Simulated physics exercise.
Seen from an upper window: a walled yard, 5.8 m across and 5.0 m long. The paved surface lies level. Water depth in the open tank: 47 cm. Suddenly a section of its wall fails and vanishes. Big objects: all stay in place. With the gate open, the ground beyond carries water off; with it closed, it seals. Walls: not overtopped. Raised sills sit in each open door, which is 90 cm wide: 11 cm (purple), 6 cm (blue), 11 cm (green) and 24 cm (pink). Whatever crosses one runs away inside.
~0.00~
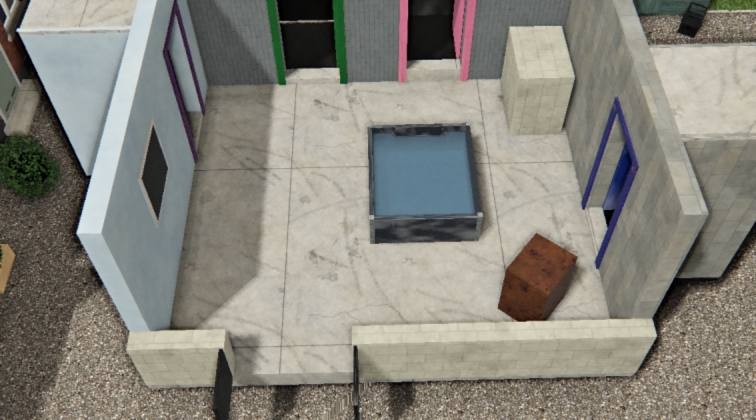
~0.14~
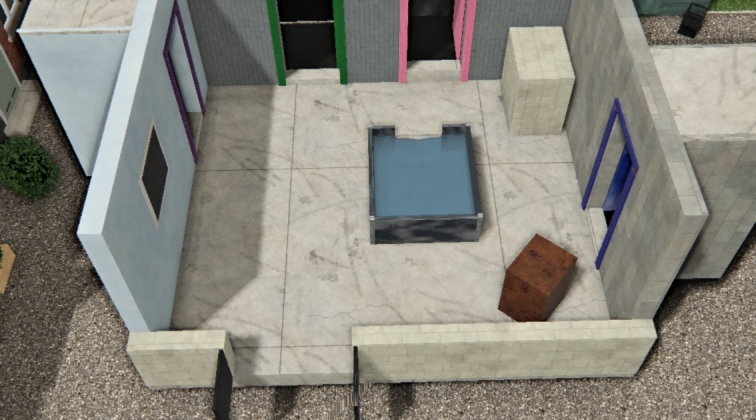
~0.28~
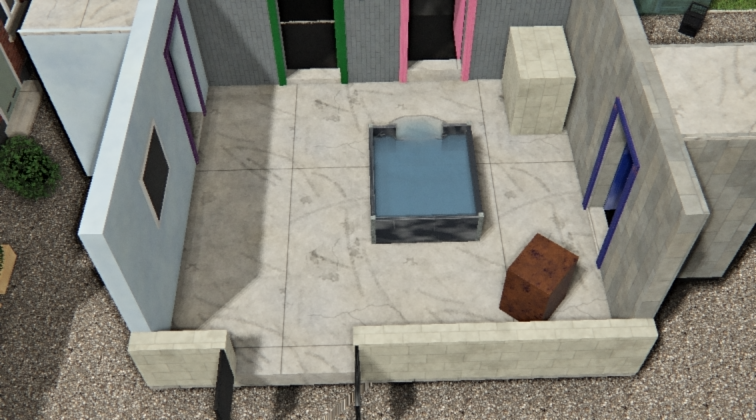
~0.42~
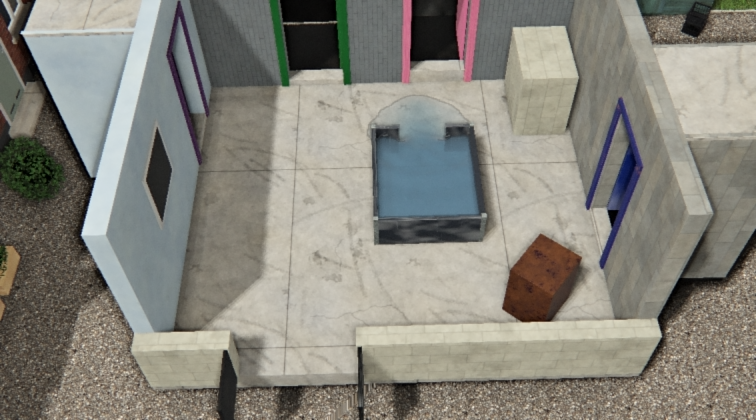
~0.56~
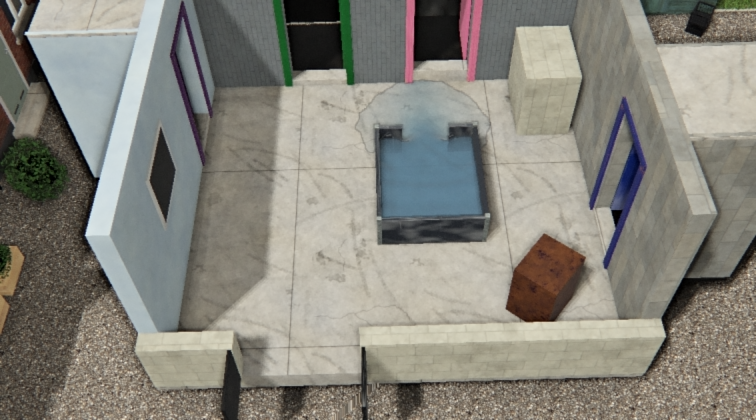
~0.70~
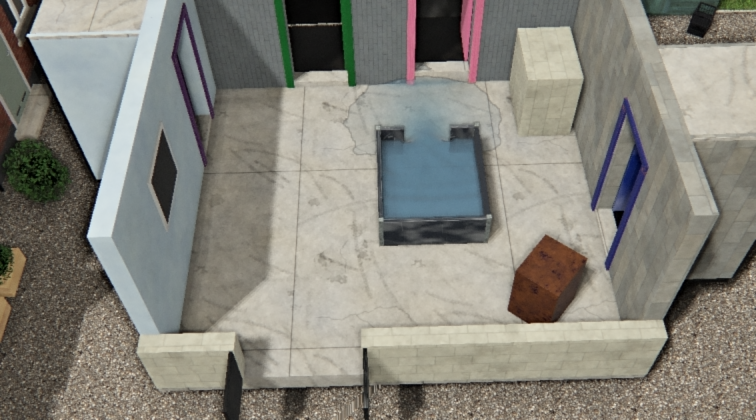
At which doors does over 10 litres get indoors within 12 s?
Outcome: Purple door: Limit not crossed. Blue door: Limit not crossed. Green door: Limit not crossed. Pink door: Limit not crossed.
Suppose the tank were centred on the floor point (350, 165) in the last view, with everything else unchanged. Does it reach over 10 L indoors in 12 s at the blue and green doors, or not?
So the blue door keeps within it and the green door tops the limit.
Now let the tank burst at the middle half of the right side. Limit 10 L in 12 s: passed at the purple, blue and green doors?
Purple falls short; blue exceeds; green falls short.
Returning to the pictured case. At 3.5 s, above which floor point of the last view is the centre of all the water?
Balance point at about (404, 153).
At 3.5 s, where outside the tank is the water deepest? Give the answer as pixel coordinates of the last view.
Pixel (532, 85), about.
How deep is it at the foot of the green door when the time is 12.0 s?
It averages close to 2.5 centimetres.
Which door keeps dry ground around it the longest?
Blue.
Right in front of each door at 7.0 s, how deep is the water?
Depths: Purple door 6 cm, blue door 5 cm, green door 5 cm, pink door 9 cm.
After 1.4 s water covers 15 % of the floor and is deepest (26 cm) near (412, 88); purple door not reached, blue door not reached, green door 7 cm at the sill, 0 L in, pink door 24 cm at the sill, 0 L in.
After 2.2 s water covers 20 % of the floor and is deepest (28 cm) near (554, 84); purple door not reached, blue door not reached, green door 10 cm at the sill, 0 L in, pink door 21 cm at the sill, 1 L in.
After 3.5 s water covers 35 % of the floor and is deepest (20 cm) near (532, 85); purple door 11 cm at the sill, 0 L in, blue door 1 cm at the sill, 0 L in, green door 6 cm at the sill, 0 L in, pink door 14 cm at the sill, 1 L in.
After 7.0 s water covers 75 % of the floor and is deepest (10 cm) near (424, 96); purple door 6 cm at the sill, 1 L in, blue door 5 cm at the sill, 0 L in, green door 5 cm at the sill, 0 L in, pink door 9 cm at the sill, 1 L in.
After 12.0 s water covers 95 % of the floor and is deepest (6 cm) near (417, 355); purple door 4 cm at the sill, 1 L in, blue door 4 cm at the sill, 0 L in, green door 2 cm at the sill, 0 L in, pink door 5 cm at the sill, 1 L in.
